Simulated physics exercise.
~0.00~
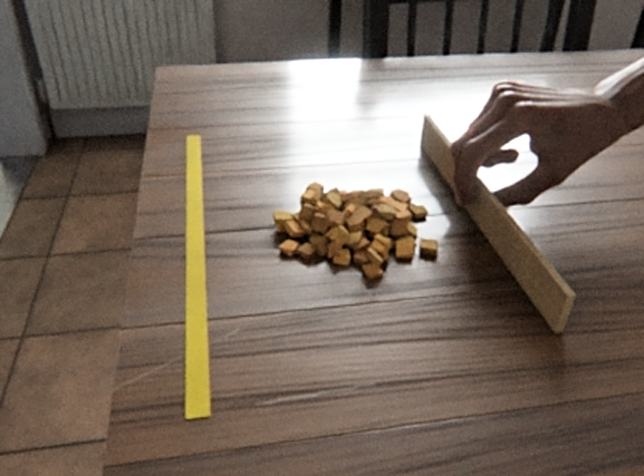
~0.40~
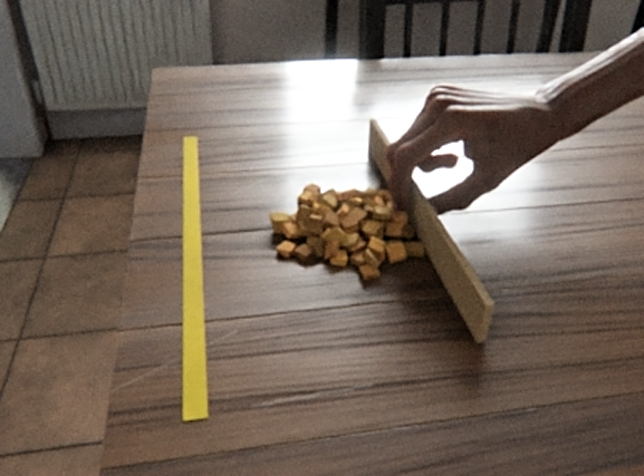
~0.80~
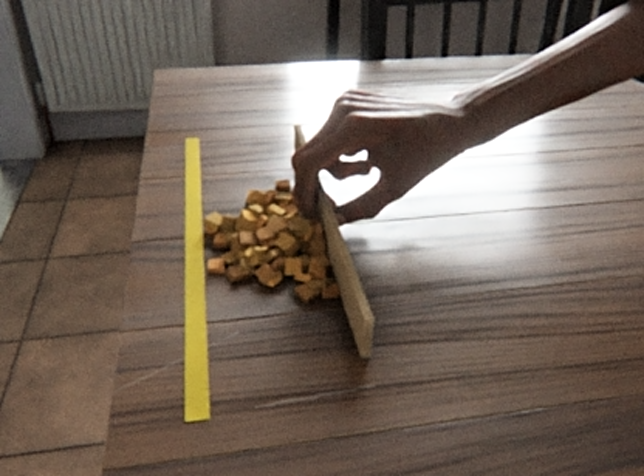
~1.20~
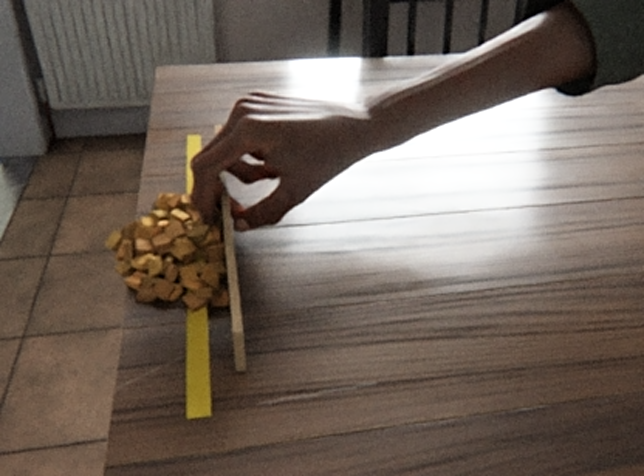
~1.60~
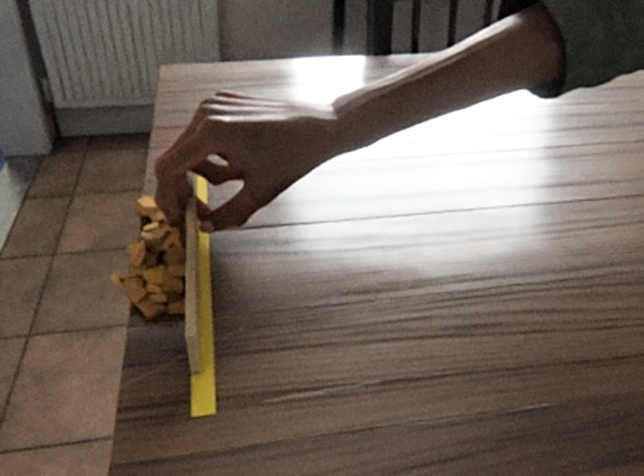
A hand with a flat board pushes small brown chunks left past yellow tape to the table's edge.
